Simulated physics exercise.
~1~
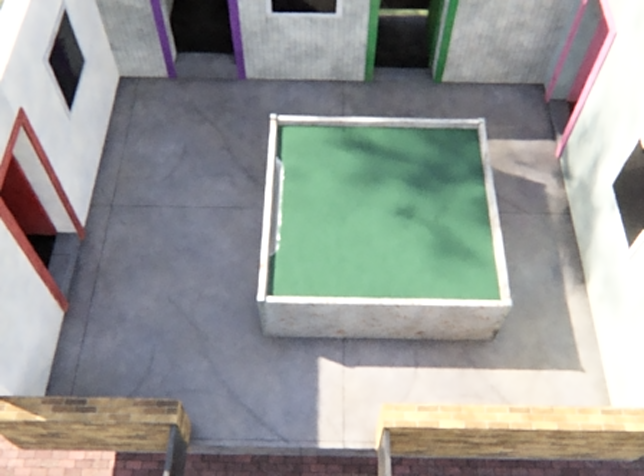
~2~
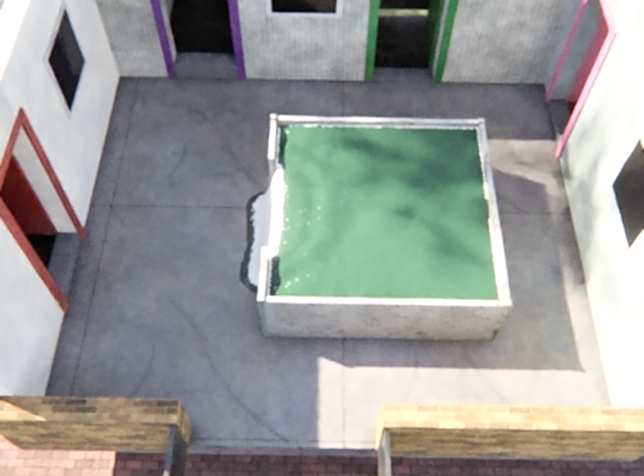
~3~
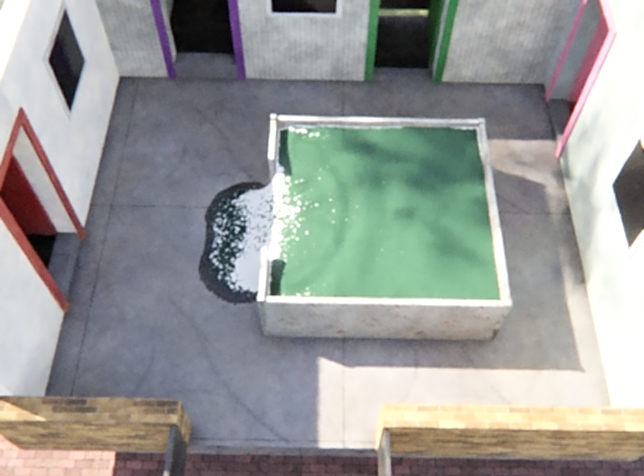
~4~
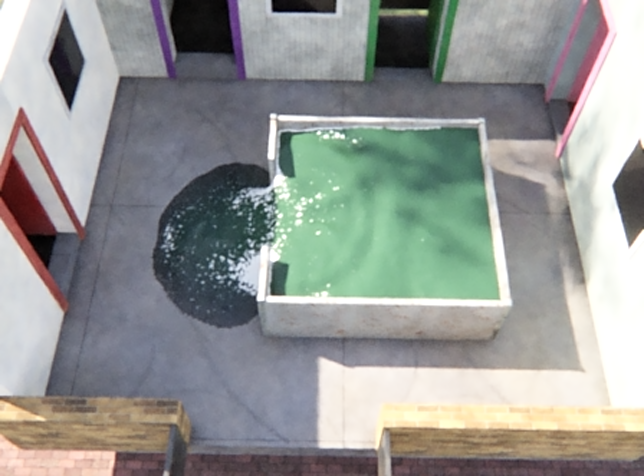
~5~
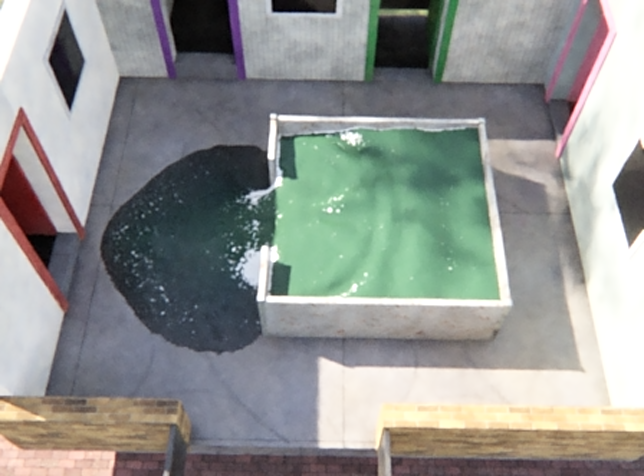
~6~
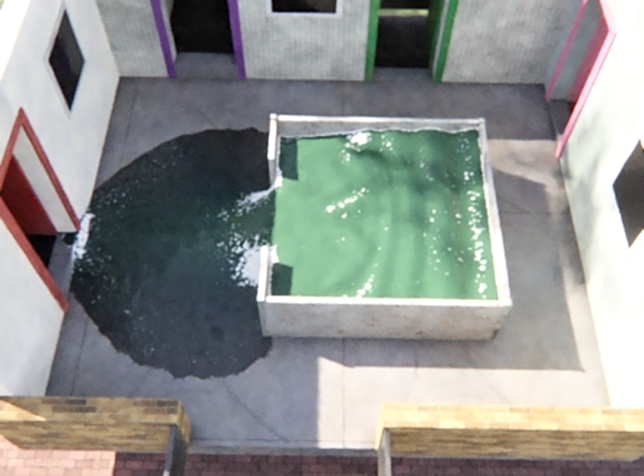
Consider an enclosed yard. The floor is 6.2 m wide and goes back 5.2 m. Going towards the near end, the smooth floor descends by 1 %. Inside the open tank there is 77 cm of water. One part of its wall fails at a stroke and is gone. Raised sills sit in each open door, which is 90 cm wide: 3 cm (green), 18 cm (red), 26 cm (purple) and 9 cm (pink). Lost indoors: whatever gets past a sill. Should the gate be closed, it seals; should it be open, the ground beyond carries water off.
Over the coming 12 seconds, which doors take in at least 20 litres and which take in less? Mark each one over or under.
Green door - over; red door - over; purple door - under; pink door - over.
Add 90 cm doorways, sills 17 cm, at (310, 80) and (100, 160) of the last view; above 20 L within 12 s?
First door short of the limit, second door beyond the limit.
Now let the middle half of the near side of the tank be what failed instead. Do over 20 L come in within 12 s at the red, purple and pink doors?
Result: Red limit not passed, purple limit not passed, pink limit passed.
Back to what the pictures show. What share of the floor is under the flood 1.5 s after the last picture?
Wet share: About 35 %.
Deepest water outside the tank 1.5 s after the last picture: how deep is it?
Max depth: About 47 centimetres.
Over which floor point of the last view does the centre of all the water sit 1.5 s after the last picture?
I'd put it close to (283, 239).
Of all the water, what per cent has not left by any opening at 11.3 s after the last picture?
That would be close to 74 per cent.
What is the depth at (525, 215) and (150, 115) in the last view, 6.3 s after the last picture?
9 and 16 cm, in that order.
Then, 0.7 s after the last picture water covers 35 % of the floor and is deepest (44 cm) near (68, 300); green door not reached, red door 42 cm at the sill, 84 L in, purple door not reached, pink door not reached.
Then, 1.5 s after the last picture water covers 35 % of the floor and is deepest (47 cm) near (44, 403); green door not reached, red door 42 cm at the sill, 204 L in, purple door 15 cm at the sill, 0 L in, pink door not reached.
Then, 2.8 s after the last picture water covers 70 % of the floor and is deepest (36 cm) near (40, 420); green door 4 cm at the sill, 0 L in, red door 28 cm at the sill, 331 L in, purple door 21 cm at the sill, 0 L in, pink door not reached.
Then, 6.3 s after the last picture water covers 100 % of the floor and is deepest (22 cm) near (40, 420); green door 4 cm at the sill, 1 L in, red door 19 cm at the sill, 409 L in, purple door 14 cm at the sill, 0 L in, pink door 17 cm at the sill, 106 L in.
Then, 11.3 s after the last picture water covers 100 % of the floor and is deepest (18 cm) near (557, 429); green door 13 cm at the sill, 107 L in, red door 12 cm at the sill, 411 L in, purple door 7 cm at the sill, 0 L in, pink door 16 cm at the sill, 293 L in.
